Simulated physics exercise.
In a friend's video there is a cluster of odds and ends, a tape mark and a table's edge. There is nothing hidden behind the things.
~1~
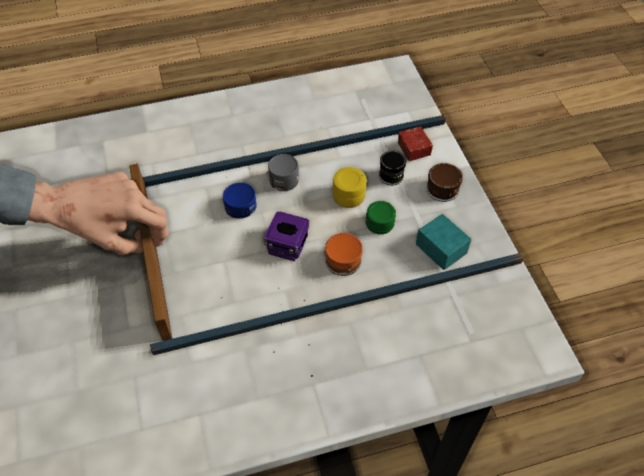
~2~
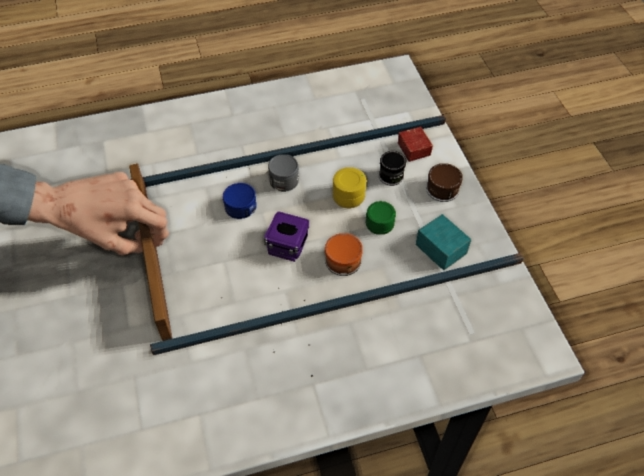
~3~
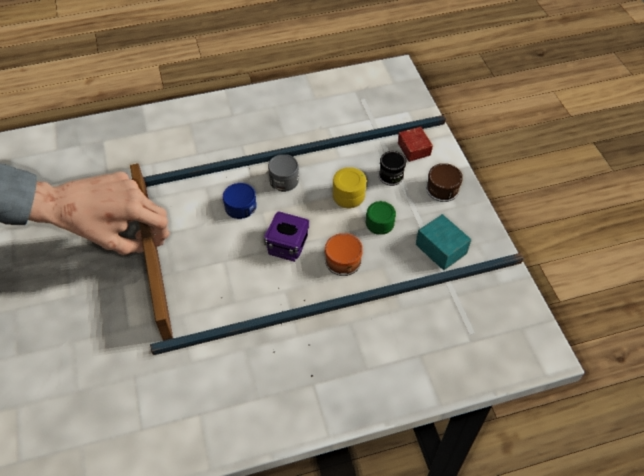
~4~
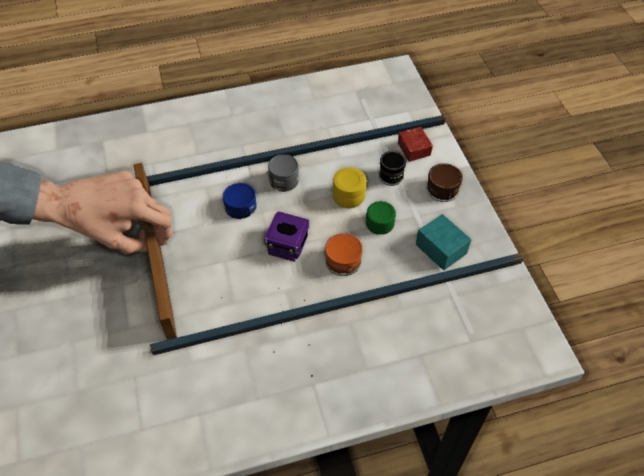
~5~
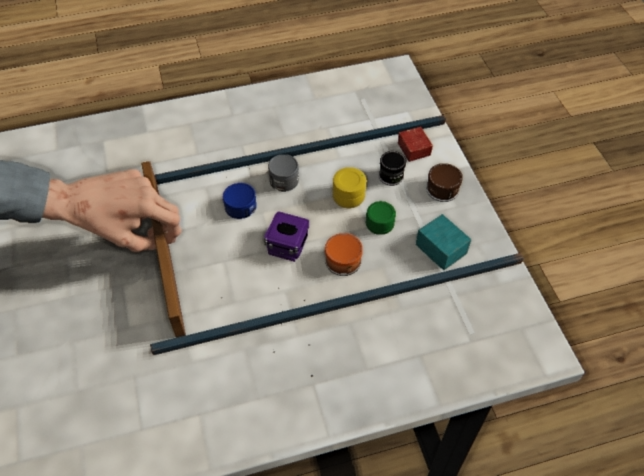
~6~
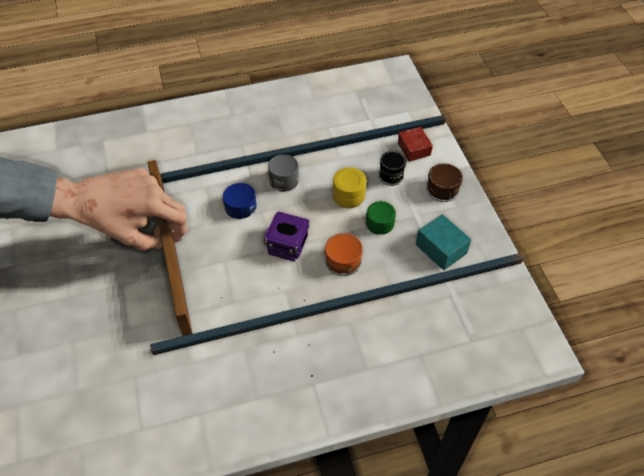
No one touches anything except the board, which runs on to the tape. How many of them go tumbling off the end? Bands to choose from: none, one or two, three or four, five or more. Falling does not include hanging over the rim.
Final answer: None.
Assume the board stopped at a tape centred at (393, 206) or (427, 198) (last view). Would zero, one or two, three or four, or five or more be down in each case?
Lab note - per position, in order: Not one; one or two.
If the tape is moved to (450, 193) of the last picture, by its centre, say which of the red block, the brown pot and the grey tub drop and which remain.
The red block is no longer there; as for the brown pot, it is no longer there; and the grey tub is still there.
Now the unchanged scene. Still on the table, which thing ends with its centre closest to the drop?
That one is the brown pot.
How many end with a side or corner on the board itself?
4 in contact.
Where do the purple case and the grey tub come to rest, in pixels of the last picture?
The purple case stops around (430, 198); the grey tub around (403, 146).
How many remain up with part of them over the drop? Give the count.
That comes to 1 of them.
A little later, none off yet; brown pot at rest near (444, 183); red block at rest near (415, 144); turquoise block at rest near (443, 242).
When it is over, the number that fall off is zero.
